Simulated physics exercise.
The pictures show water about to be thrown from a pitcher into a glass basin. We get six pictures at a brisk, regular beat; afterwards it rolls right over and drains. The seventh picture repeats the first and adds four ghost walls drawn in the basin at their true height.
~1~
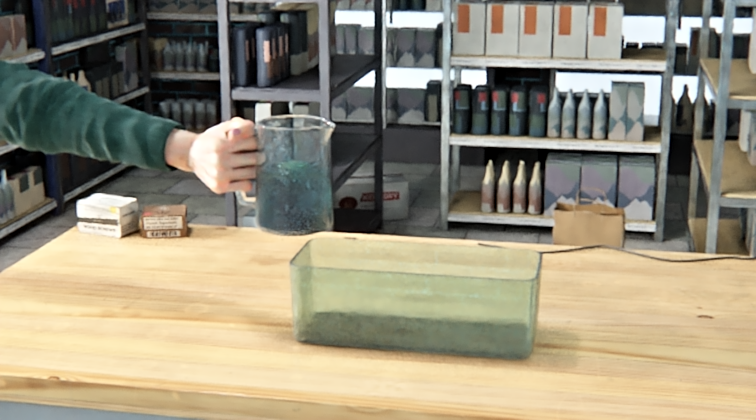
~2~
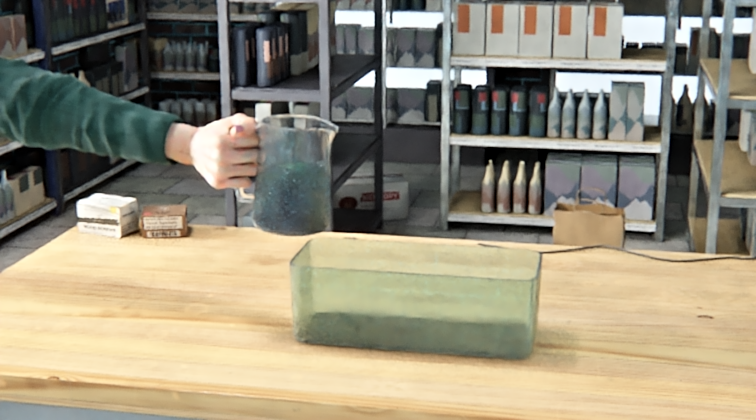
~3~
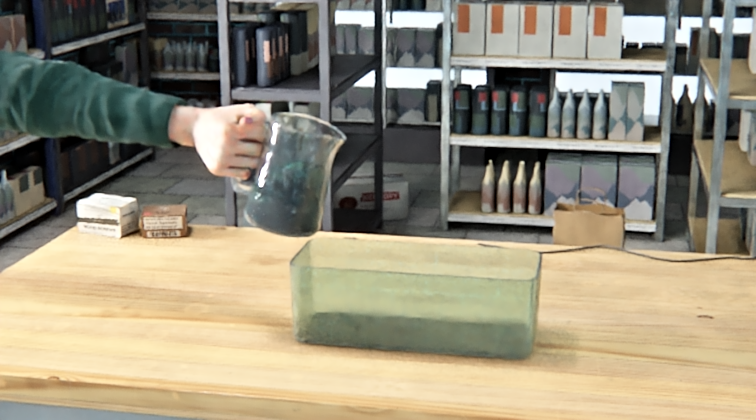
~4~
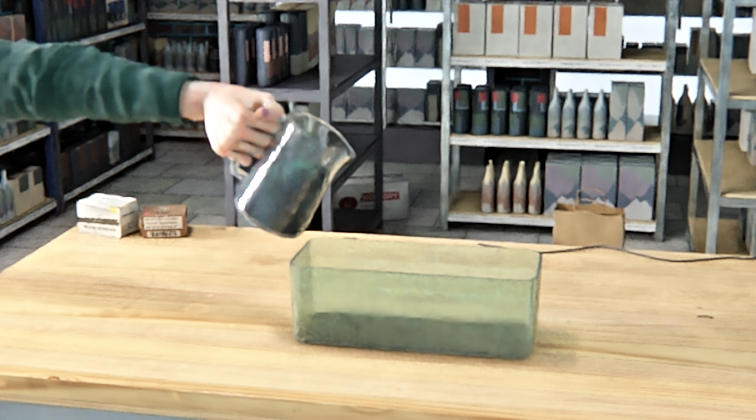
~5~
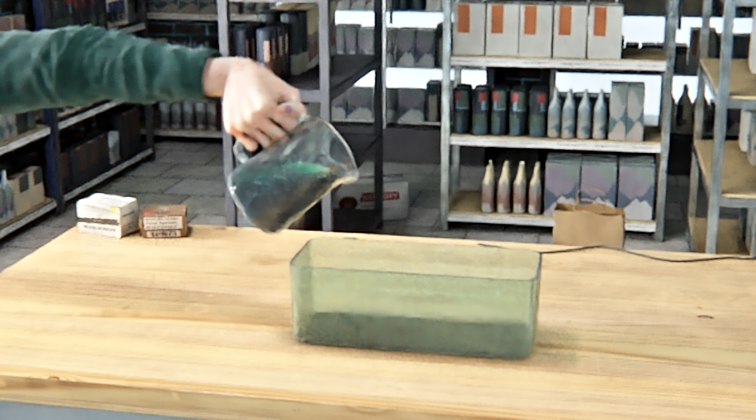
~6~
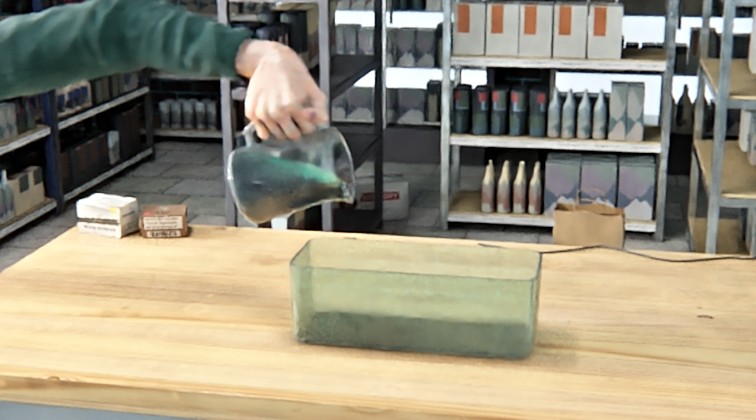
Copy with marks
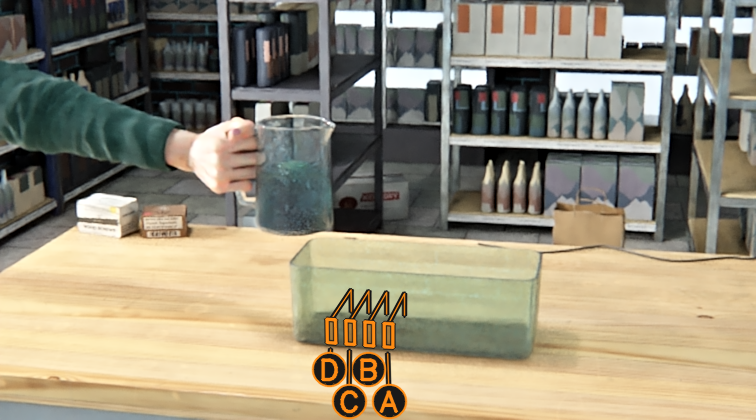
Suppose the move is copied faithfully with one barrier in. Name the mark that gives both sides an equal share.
The best place is B.
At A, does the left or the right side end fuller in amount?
More ends on the left.
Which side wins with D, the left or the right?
The right side.
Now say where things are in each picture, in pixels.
Upright, lip at (333, 126); basin from (294, 340) to (533, 358); nothing has left yet, in the first picture.
Tipped about 4°, lip at (337, 129); nothing has left yet, in the second picture.
Tipped about 15°, lip at (345, 139); nothing has left yet, in the third picture.
Tipped about 31°, lip at (353, 155); nothing has left yet, in the fourth picture.
Tipped about 51°, lip at (357, 178); nothing has left yet, in the fifth picture.
Tipped about 72°, lip at (352, 201); nothing has left yet, in the sixth picture.
On the marked copy, A at (387, 353); B at (368, 352); C at (349, 350); D at (330, 349).
With A, about 66 % ends left of the wall and 23 % right of it; 11 % is lost outside.
With B, about 48 % ends left of the wall and 51 % right of it.
With C, about 8 % ends left of the wall and 91 % right of it.
With D, about 9 % ends left of the wall and 90 % right of it.
